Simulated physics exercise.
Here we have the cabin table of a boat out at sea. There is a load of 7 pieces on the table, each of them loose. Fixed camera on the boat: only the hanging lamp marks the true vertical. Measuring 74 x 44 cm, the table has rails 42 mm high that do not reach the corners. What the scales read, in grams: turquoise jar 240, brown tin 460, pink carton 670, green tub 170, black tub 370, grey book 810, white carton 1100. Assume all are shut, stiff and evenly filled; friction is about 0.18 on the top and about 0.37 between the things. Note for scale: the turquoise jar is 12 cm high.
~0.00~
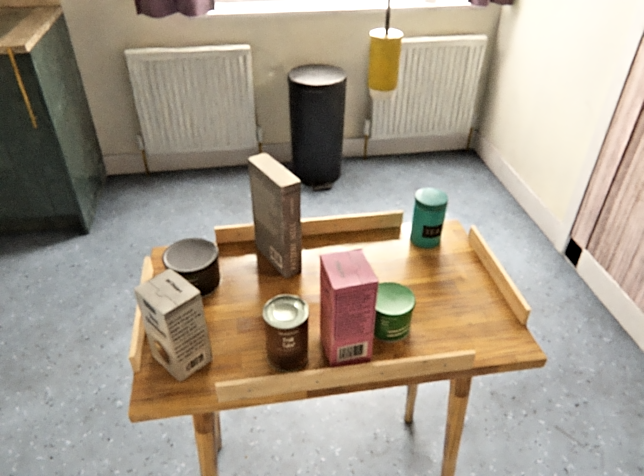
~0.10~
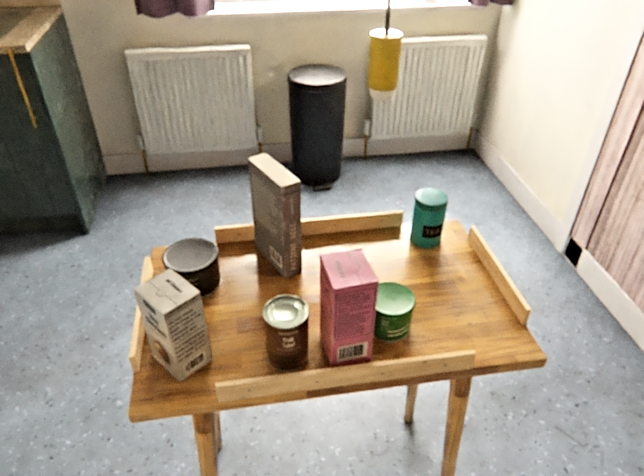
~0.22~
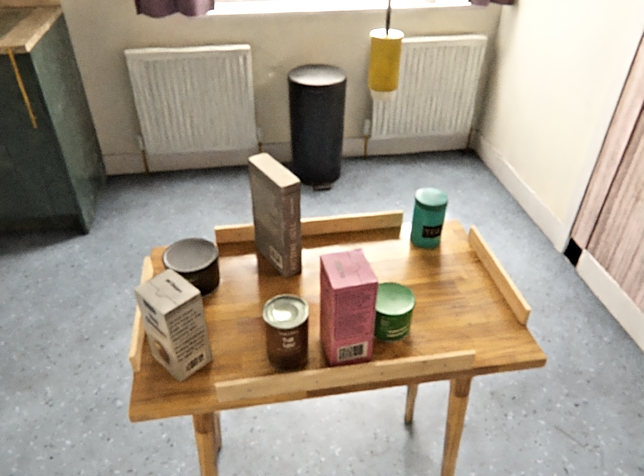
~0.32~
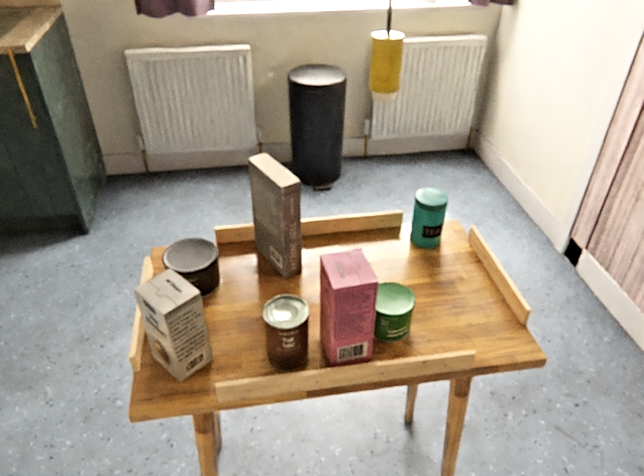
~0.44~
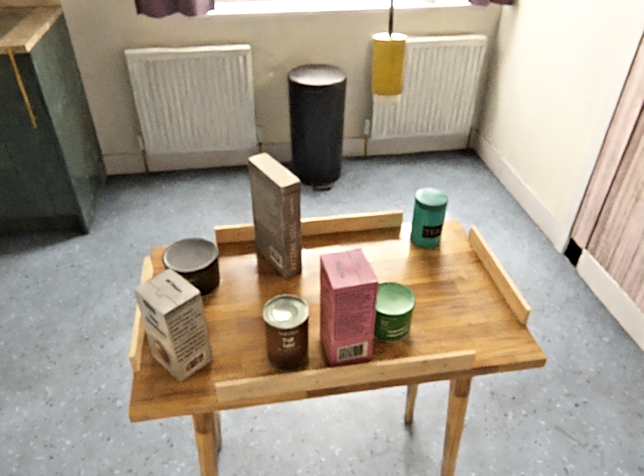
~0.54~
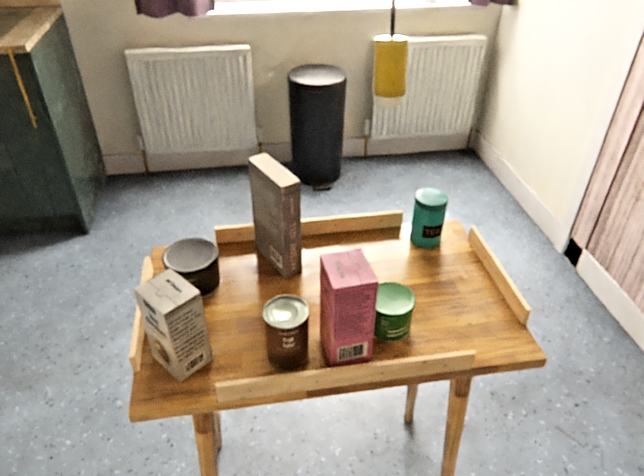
A hanging yellow cylinder drifts very slightly right and a touch lower in a room with pale radiators and a black bin, seen from above the near side of a wooden table. On the table are a white carton and dark tub at left, a tall greyish item and brown tin mid-table, a pink carton and green tub right of them, and a turquoise jar at far right. Everything else, camera included, stays still.
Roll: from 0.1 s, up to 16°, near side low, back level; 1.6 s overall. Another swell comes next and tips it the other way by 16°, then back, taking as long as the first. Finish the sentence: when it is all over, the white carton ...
The white carton has fallen.
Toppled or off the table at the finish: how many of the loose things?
The number is 1.
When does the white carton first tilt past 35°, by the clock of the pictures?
At about 1.3 s.
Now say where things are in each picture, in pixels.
Boat level; white carton (175, 326); turquoise jar (428, 218), in the first picture.
Boat level; pink carton (346, 310); green tub (390, 312), in the second picture.
Floor tilted 1°, near side down; black tub (193, 268); grey book (276, 216), in the third picture.
Floor tilted 3°, near side down; turquoise jar (428, 218); brown tin (287, 334), in the fourth picture.
Floor tilted 6°, near side down; pink carton (346, 310); green tub (390, 312), in the fifth picture.
Floor tilted 9°, near side down; white carton (175, 326); black tub (193, 268), in the sixth picture.
After 1.24 s, floor tilted 10°, near side down; white carton now off the table; grey book slid 15 cm; turquoise jar slid 15 cm.
After 1.84 s, floor tilted 1°, far side down; turquoise jar slid 26 cm; grey book slid 21 cm; black tub slid 22 cm.
After 2.84 s, floor tilted 10°, far side down; pink carton slid 12 cm; turquoise jar slid 11 cm; brown tin slid 11 cm.
At rest (3.8 s), off the table and tipped over, white carton; not toppled but over 5 cm from the start, brown tin, pink carton and green tub; the other 3 in place, give or take 5 cm.
